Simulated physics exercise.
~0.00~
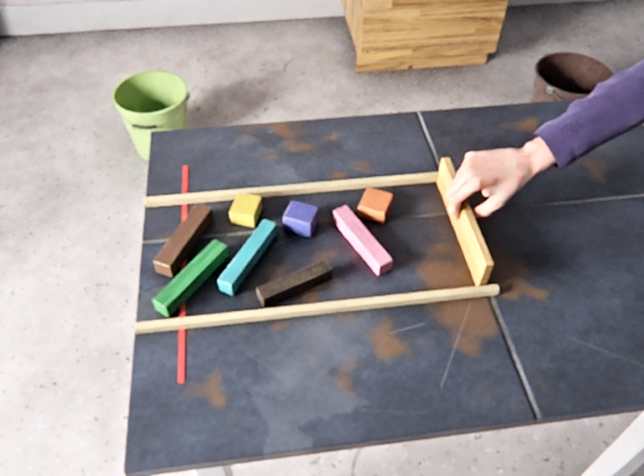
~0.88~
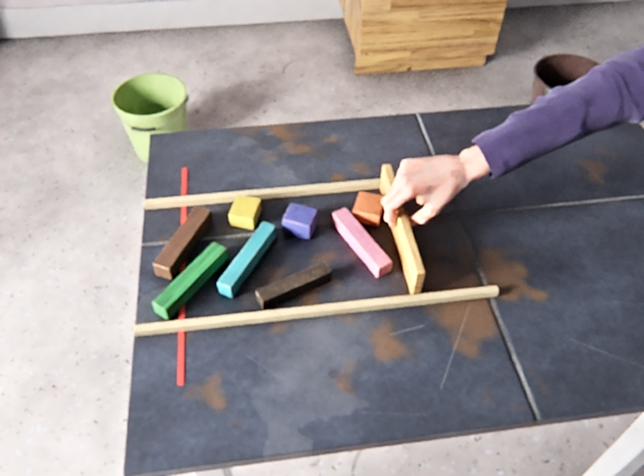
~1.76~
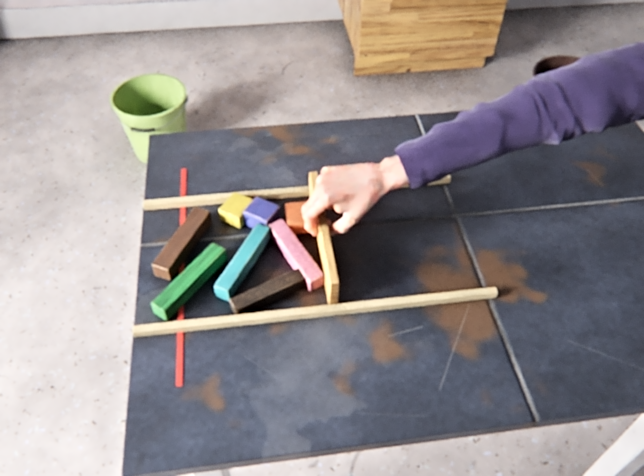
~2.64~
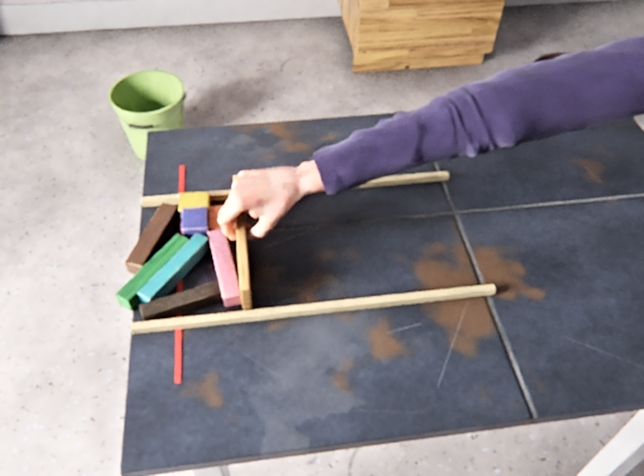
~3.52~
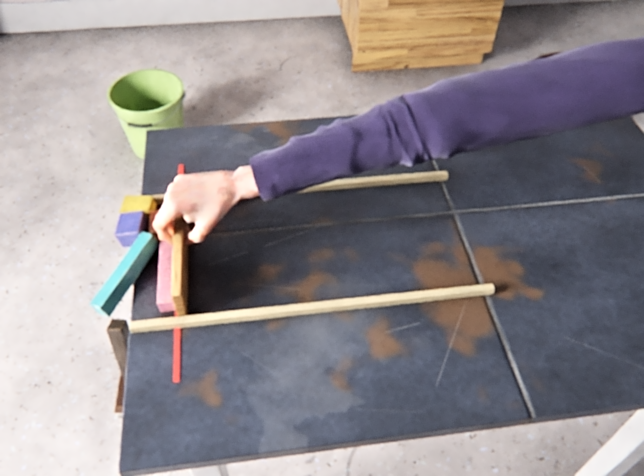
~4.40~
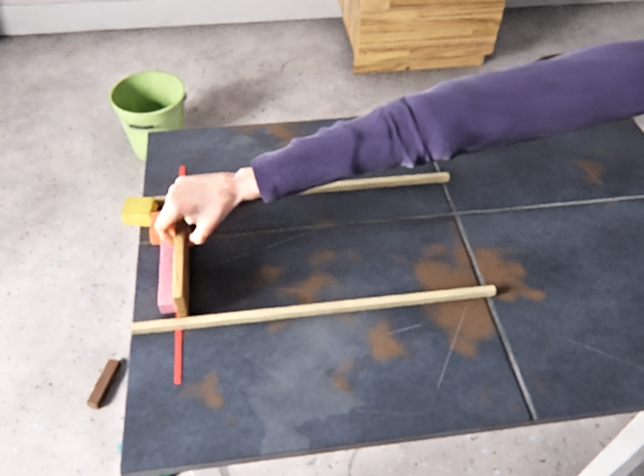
On a dark tabletop between two wooden rails, a hand slides an upright board left, gathering colorful sticks and blocks and pushing them toward the edge. The board stops at the red strip after several pieces drop off, leaving the pink bar, orange block and yellow block at the edge.
